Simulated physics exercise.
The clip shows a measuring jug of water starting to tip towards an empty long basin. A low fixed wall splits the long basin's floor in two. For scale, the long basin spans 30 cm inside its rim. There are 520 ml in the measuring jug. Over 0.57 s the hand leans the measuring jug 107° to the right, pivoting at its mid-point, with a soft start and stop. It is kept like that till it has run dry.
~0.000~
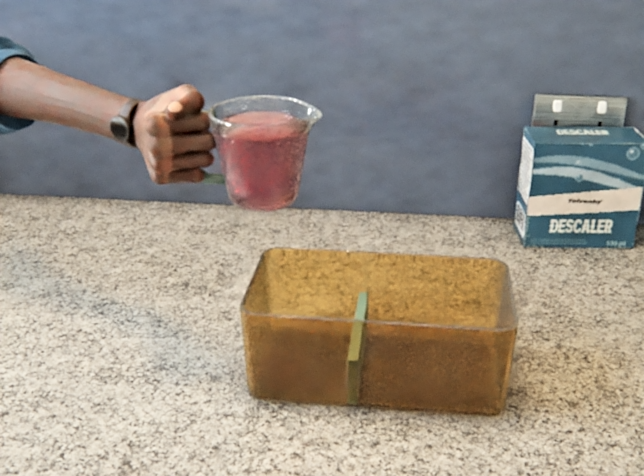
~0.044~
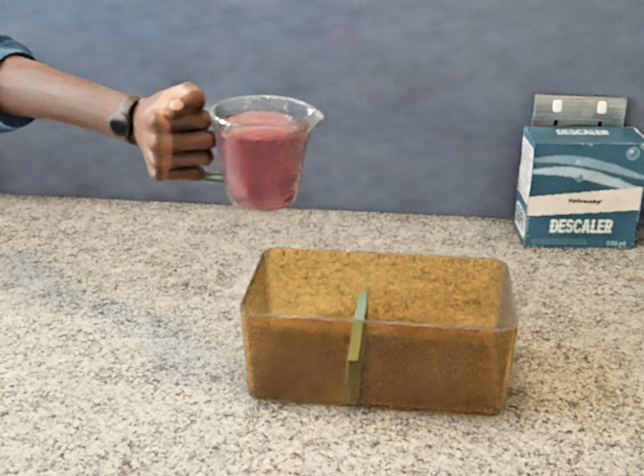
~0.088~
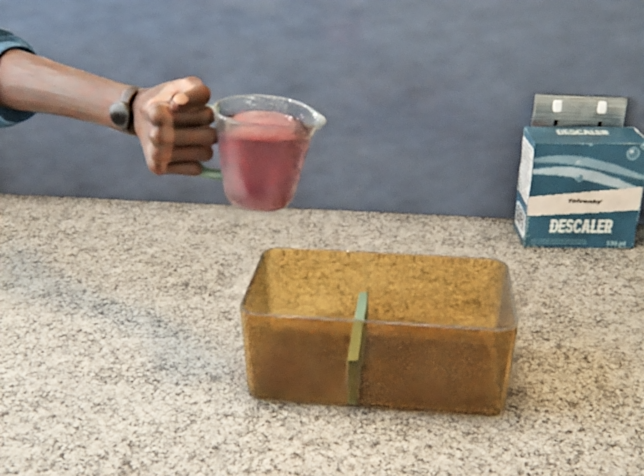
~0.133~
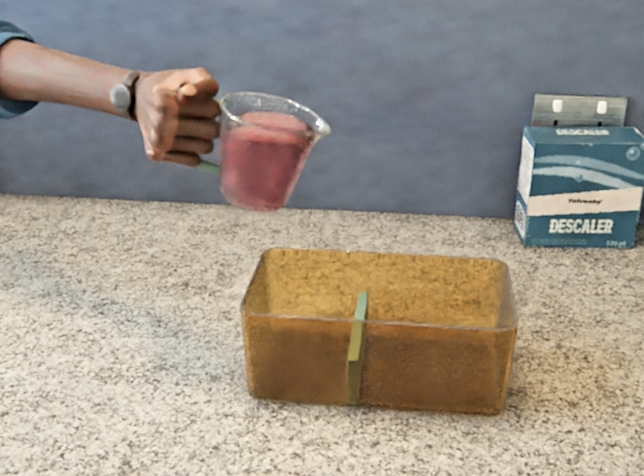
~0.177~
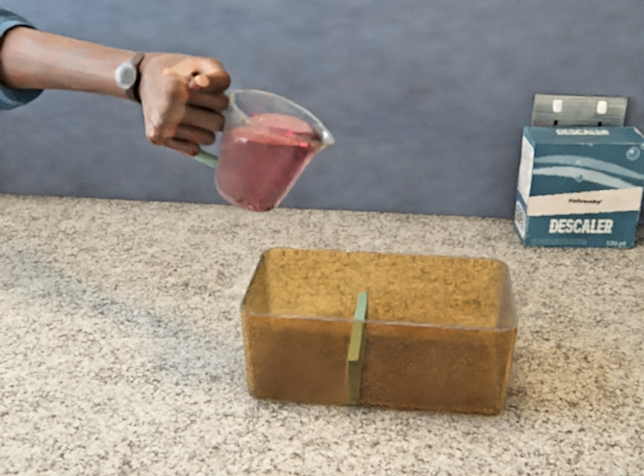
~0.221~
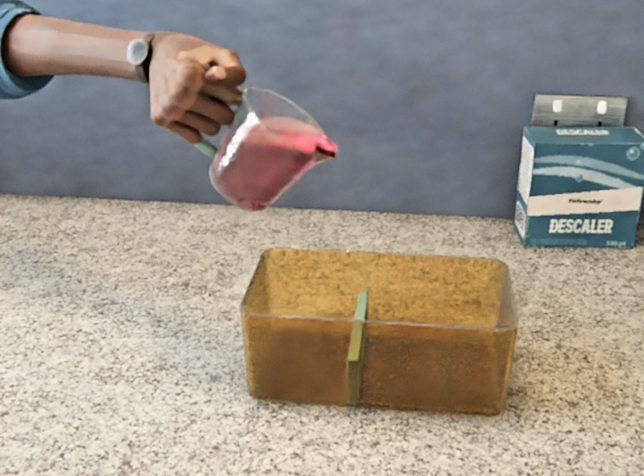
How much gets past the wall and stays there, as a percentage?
Roughly 62 per cent is past the wall.
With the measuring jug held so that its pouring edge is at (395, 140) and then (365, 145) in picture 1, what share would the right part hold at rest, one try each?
First 95, then 95 per cent.
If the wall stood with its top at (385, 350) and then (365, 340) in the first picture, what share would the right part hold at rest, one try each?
In turn about 25 and 55 per cent.
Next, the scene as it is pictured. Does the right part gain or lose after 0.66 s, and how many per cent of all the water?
The share moves up, by some 4 per cent.
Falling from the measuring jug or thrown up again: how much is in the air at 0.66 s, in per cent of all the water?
Some 12 per cent.
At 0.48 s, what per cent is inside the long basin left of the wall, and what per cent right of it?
Near 0 on the left, 26 on the right.
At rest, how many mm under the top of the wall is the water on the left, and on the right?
Some 52 mm on the left and 48 mm on the right.
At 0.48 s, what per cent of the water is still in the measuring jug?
About 38 per cent.
After 0.48 s the tilt is 100° and 39 per cent is still to pour, 0 is left of the wall and 26 right of it.
After 0.66 s the tilt is 107° and 4 per cent is still to pour, 26 is left of the wall and 58 right of it.
After 0.86 s the tilt is 107° and 0 per cent is still to pour, 35 is left of the wall and 62 right of it.
After 1.07 s the tilt is 107° and 0 per cent is still to pour, 35 is left of the wall and 62 right of it.
In the end 35 per cent lies left of the wall, 62 right of it and 3 outside.
